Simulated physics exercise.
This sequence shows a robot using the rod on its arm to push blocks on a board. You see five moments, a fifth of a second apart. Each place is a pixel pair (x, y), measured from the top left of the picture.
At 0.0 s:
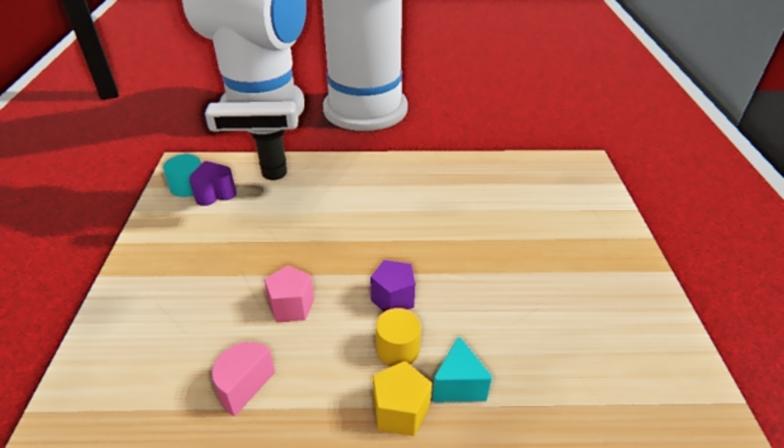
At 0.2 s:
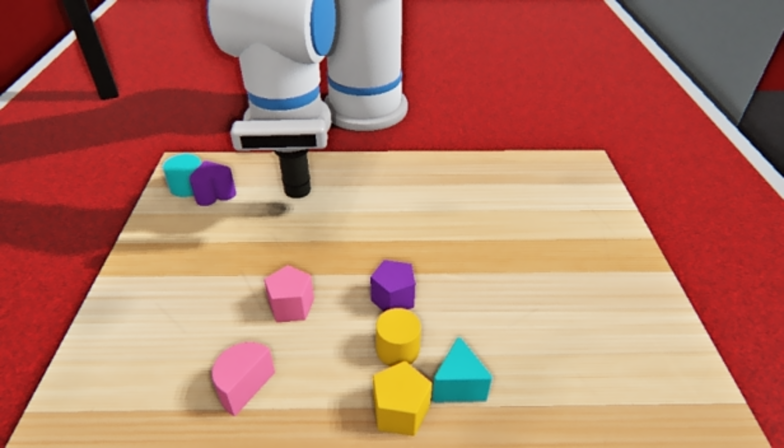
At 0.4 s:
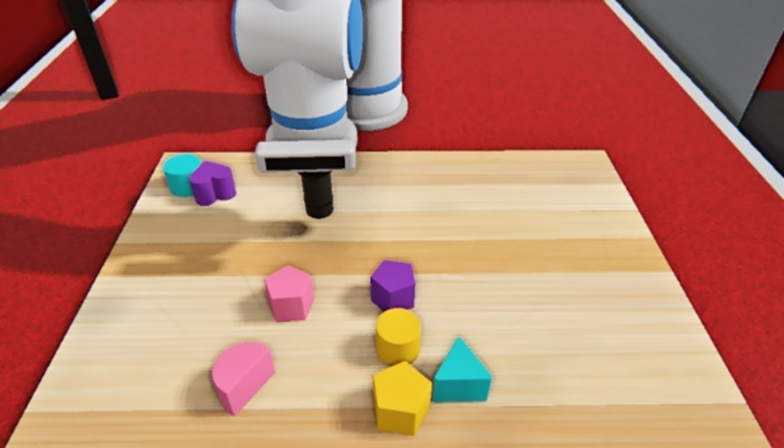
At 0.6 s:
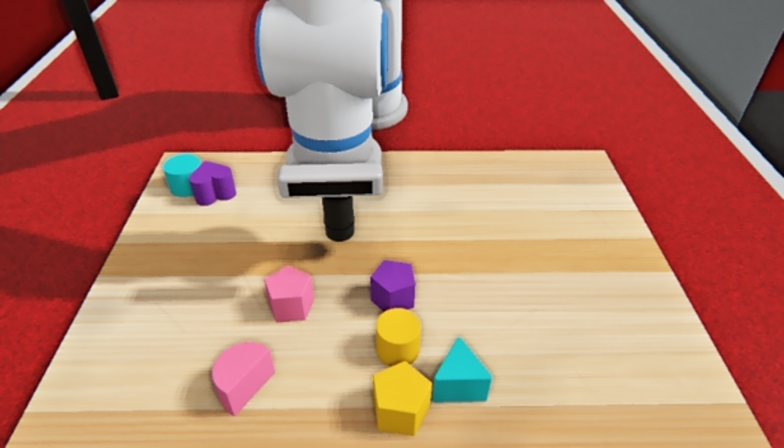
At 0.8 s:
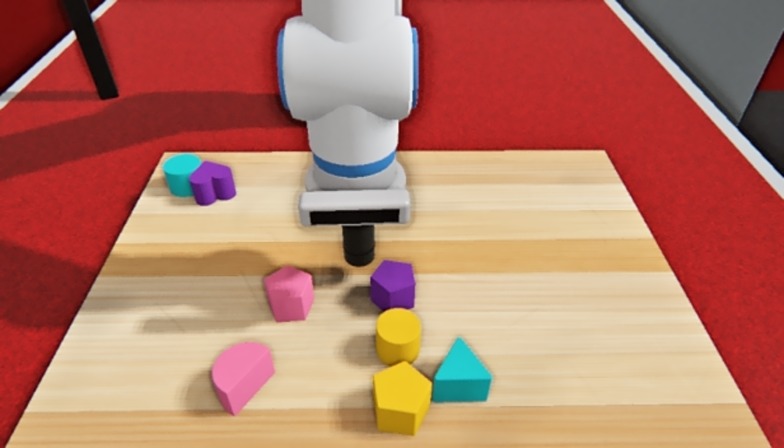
A white robot arm with blue bands and a black rod stands at the far edge of a pale wooden board on a red floor, seen from above and in front. Turquoise and purple blocks sit at the far left, with pink, purple, yellow and turquoise ones nearer. The rod moves steadily nearer and rightward, close to the purple five-sided block, while every block and the view stay still.
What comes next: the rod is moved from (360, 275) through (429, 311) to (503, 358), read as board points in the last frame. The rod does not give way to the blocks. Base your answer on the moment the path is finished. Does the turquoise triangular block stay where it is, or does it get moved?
It is shoved along.
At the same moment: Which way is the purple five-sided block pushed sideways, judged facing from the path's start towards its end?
Seen from start to end, it moves right.
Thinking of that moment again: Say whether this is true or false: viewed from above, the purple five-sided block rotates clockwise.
Answer: True.
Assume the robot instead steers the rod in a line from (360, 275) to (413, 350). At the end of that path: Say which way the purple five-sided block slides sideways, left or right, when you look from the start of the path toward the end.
Moves left.
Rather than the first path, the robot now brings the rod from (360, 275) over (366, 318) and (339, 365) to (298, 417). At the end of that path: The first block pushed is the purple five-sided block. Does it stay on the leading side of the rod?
The block gets away.
On the path given first. One third of the way, rod (407, 281); purple five-sided block (424, 299), turned 40° clockwise; yellow circular block (399, 329).
Two thirds of the way, rod (457, 309); purple five-sided block (451, 332), turned 70° clockwise; yellow circular block (400, 336); turquoise triangular block (466, 372), turned 20° clockwise.
At the end, rod (507, 341); pink five-sided block still; purple five-sided block (462, 344), turned 100° clockwise; yellow circular block (400, 336); turquoise triangular block (469, 382), turned 50° clockwise.
